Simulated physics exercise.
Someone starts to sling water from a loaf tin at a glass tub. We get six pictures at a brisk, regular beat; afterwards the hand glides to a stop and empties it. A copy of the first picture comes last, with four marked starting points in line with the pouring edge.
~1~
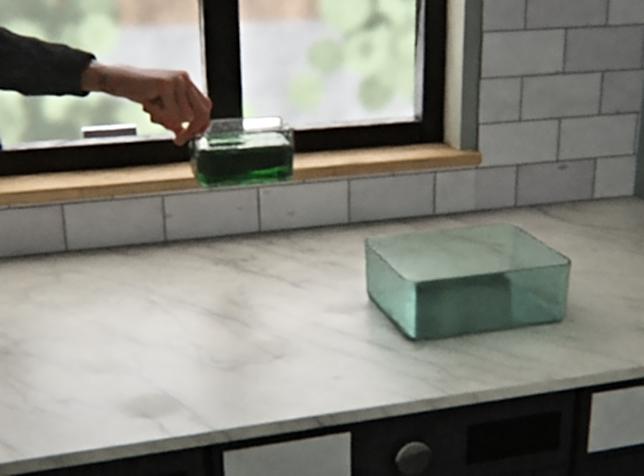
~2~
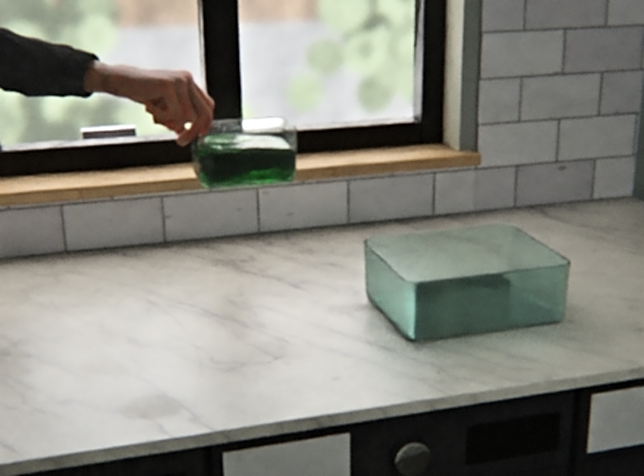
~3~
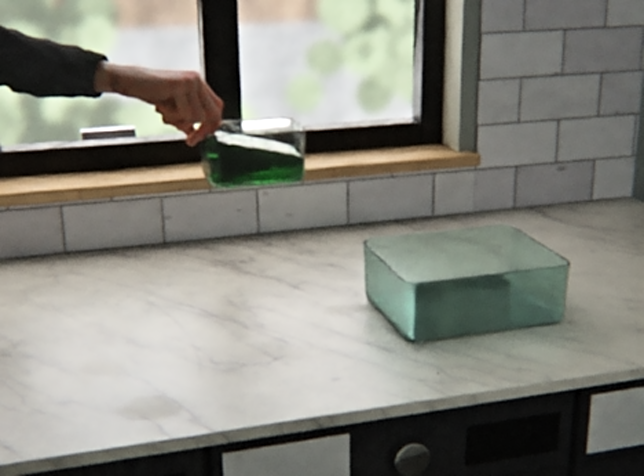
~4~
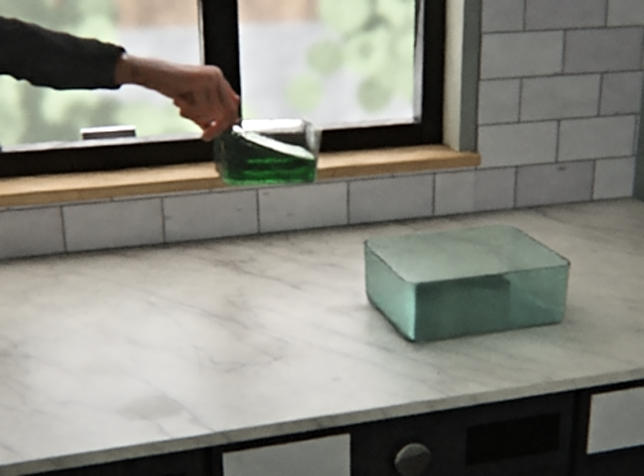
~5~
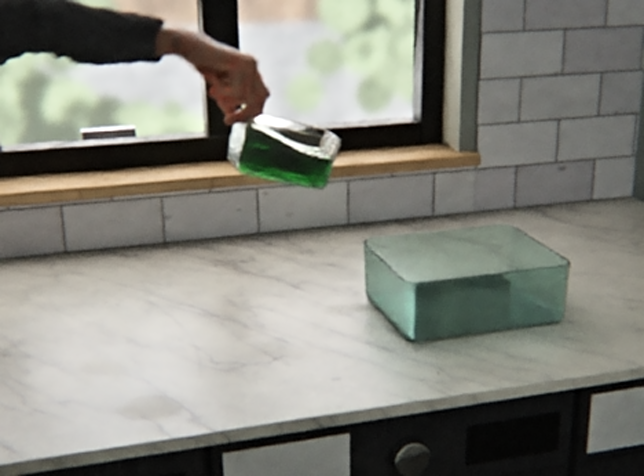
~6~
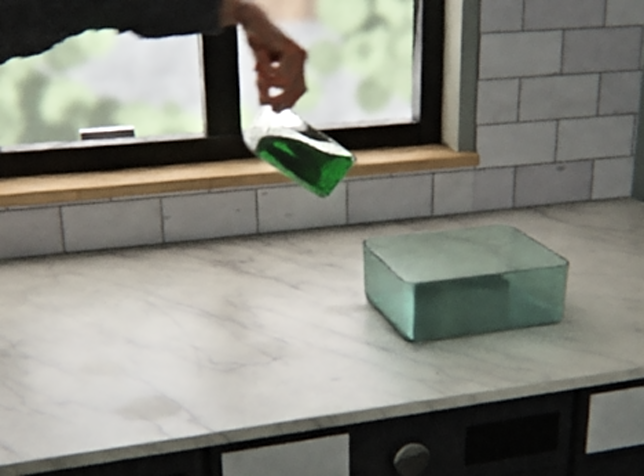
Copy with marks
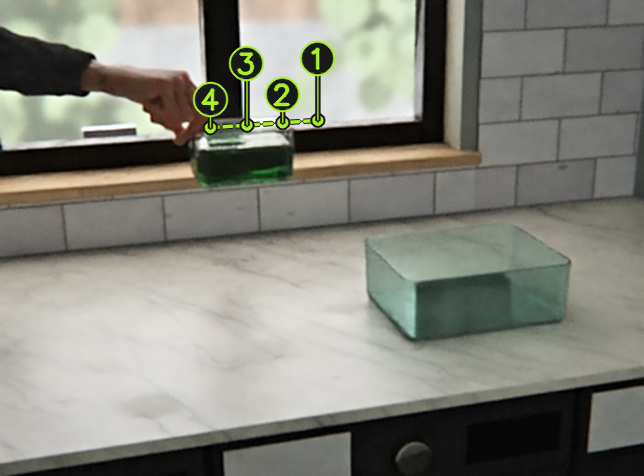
A hand holding a clear container of green liquid moves it slowly to the right in front of a window, then tilts it increasingly down to the right, while a pale green glass tub stays still on the marble counter.
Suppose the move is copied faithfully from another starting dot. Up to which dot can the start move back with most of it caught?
3 will do.
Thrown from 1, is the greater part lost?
No.
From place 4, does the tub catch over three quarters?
No, less.
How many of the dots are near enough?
Three of them.
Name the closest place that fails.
That would be 4.
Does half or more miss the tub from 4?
Yes.
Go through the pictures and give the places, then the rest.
In the first frame, upright, lip at (287, 122); tub from (404, 341) to (563, 319); nothing has left yet.
In the second frame, upright, lip at (289, 123); nothing has left yet.
In the third frame, upright, lip at (298, 123); nothing has left yet.
In the fourth frame, tipped about 3°, lip at (313, 124); nothing has left yet.
In the fifth frame, tipped about 17°, lip at (333, 134); nothing has left yet.
In the sixth frame, tipped about 38°, lip at (349, 152); nothing has left yet.
In lime, 1 at (317, 120); 2 at (282, 122); 3 at (246, 125); 4 at (210, 127).
For place 1, about 76 % lands in the tub, 4 % falls short and 20 % goes beside or beyond.
For place 2, about 81 % lands in the tub, 6 % falls short and 13 % goes beside or beyond.
For place 3, about 74 % lands in the tub, 18 % falls short and 8 % goes beside or beyond.
For place 4, about 28 % lands in the tub, 68 % falls short and 5 % goes beside or beyond.
